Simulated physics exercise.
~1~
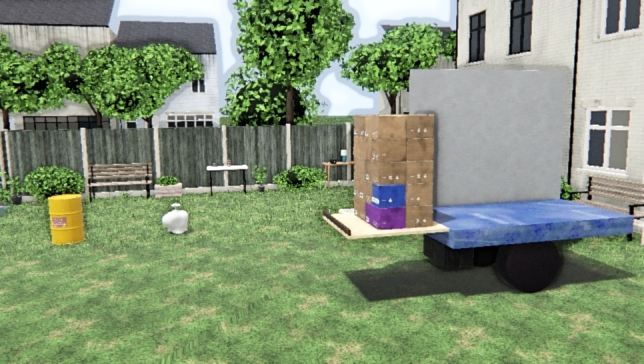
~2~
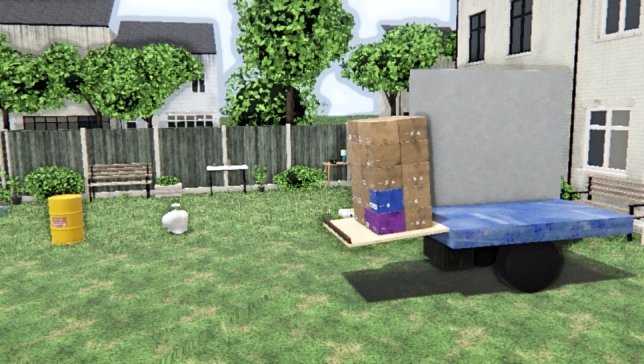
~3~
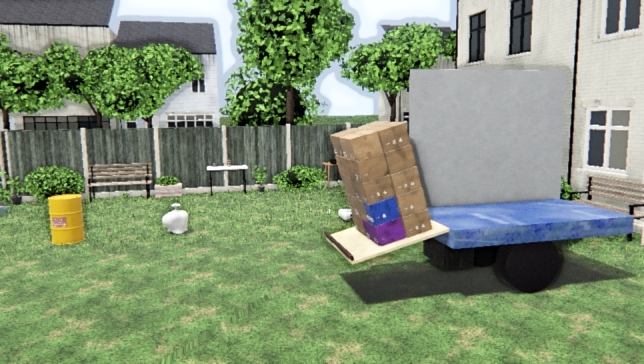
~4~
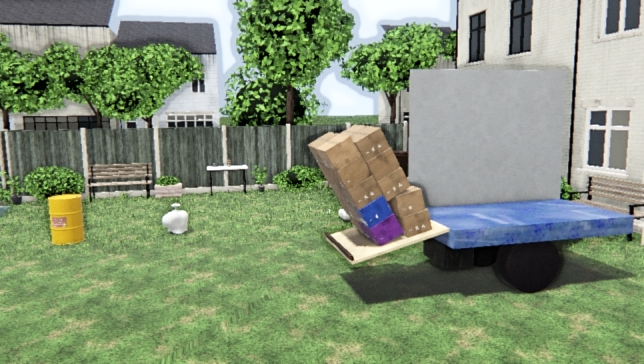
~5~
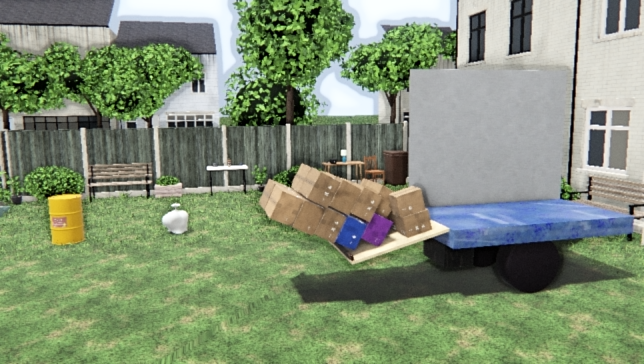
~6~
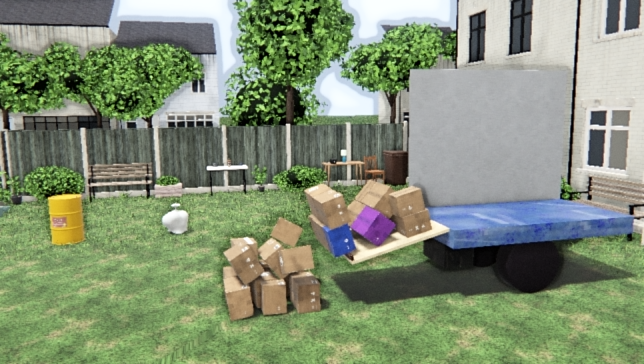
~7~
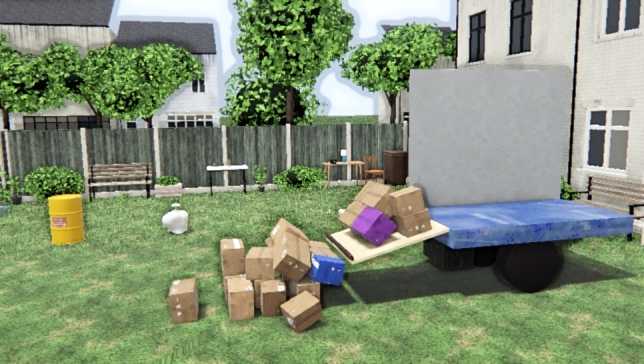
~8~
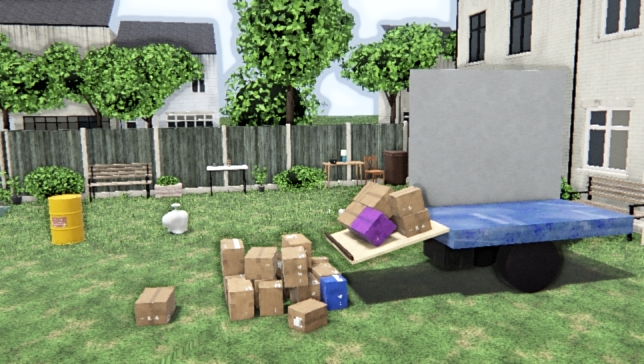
In a grassy back garden with a wooden fence, benches and pale houses behind, a still view shows a blue flatbed lorry on the right and a yellow barrel and white sack on the left. Brown cartons, with one blue and one purple low down, stand stacked on its pale tail platform. The platform tilts down to the left, and the stack leans, then topples over the edge. Boxes tumble onto the grass, and the blue one slides off after them. Finally, most lie heaped below, while the purple carton and several brown ones stay on the sloping platform.
